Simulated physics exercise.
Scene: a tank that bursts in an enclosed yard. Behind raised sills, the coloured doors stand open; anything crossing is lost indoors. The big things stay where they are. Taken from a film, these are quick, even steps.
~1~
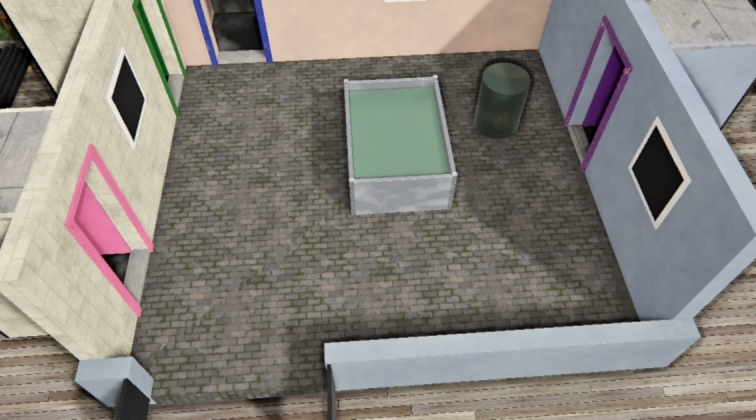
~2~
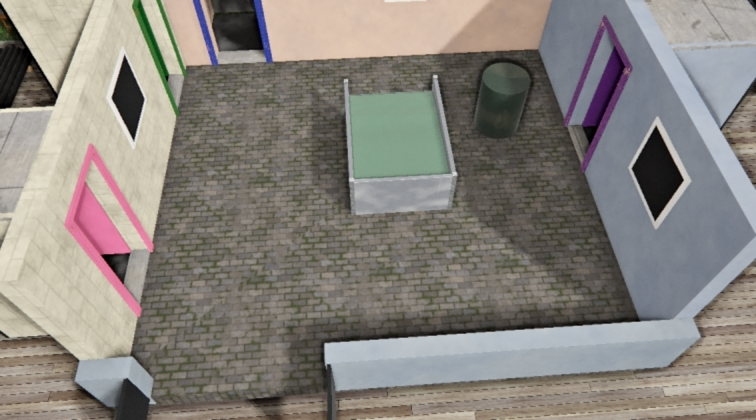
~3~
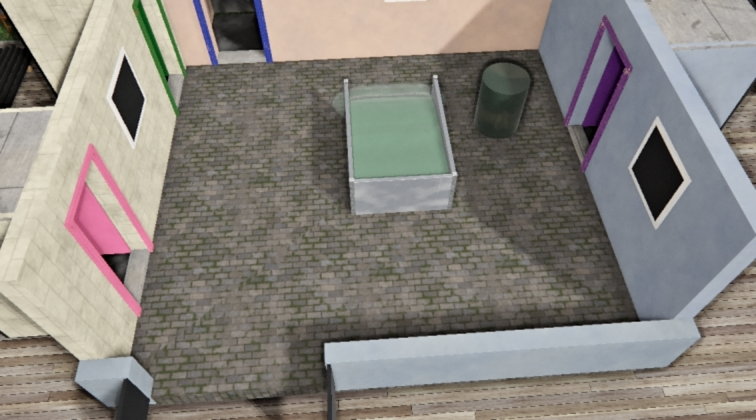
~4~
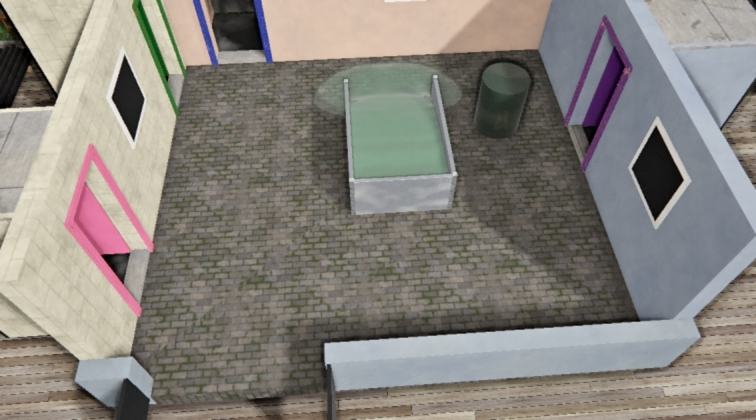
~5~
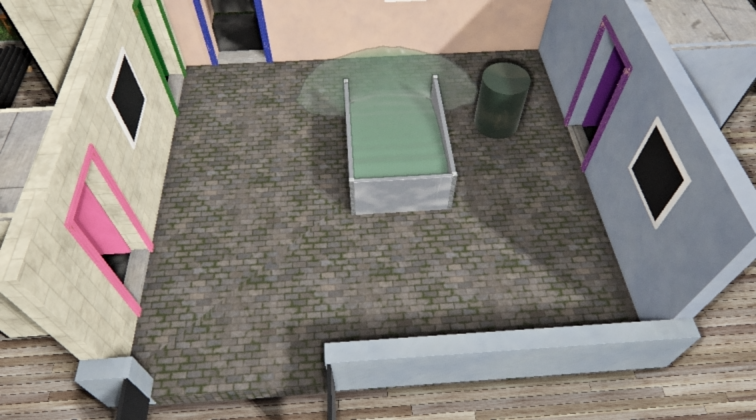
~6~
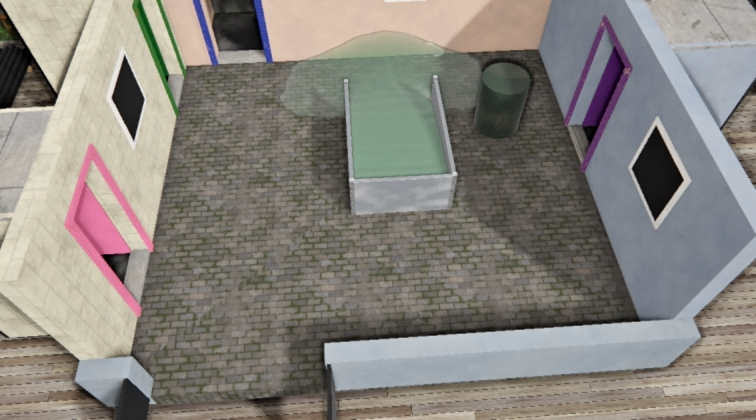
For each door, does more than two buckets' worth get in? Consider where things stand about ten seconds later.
The pink door does not go over two buckets; the blue door does not go over two buckets; the green door goes over two buckets; the purple door goes over two buckets.
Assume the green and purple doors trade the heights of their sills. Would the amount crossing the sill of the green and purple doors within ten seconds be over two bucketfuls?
Result: Green crosses the line; purple remains short.
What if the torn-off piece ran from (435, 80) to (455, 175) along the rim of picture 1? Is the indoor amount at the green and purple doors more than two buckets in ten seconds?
Lab note: Green sits below the threshold; purple tops the threshold.
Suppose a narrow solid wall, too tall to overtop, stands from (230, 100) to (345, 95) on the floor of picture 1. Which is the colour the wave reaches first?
Answer: The blue-painted one.
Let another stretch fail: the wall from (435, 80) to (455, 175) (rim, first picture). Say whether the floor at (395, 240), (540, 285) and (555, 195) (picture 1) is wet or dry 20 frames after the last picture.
So: Spared, then wetted, then wetted.
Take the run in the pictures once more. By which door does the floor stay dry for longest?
My answer: The one in pink.
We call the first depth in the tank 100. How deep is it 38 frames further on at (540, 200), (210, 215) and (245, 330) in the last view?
Respectively 4, 6 and 4 per cent.
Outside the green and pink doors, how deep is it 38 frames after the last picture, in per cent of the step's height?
Some 100 percent and then some 40 percent.
A moment on, water covers 15 % of the floor; the pink door not reached, the blue door wet at the sill, nothing in, the green door not reached, the purple door not reached.
Next, water covers 25 % of the floor; the pink door not reached, the blue door wet at the sill, nothing in, the green door under two buckets in, the purple door not reached.
Then, water covers 50 % of the floor; the pink door not reached, the blue door wet at the sill, nothing in, the green door far over two buckets in, the purple door under two buckets in.
Later, water covers 85 % of the floor; the pink door wet at the sill, nothing in, the blue door wet at the sill, nothing in, the green door far over two buckets in, the purple door over two buckets in.
In the end, water covers 100 % of the floor; the pink door wet at the sill, nothing in, the blue door under two buckets in, the green door far over two buckets in, the purple door over two buckets in.
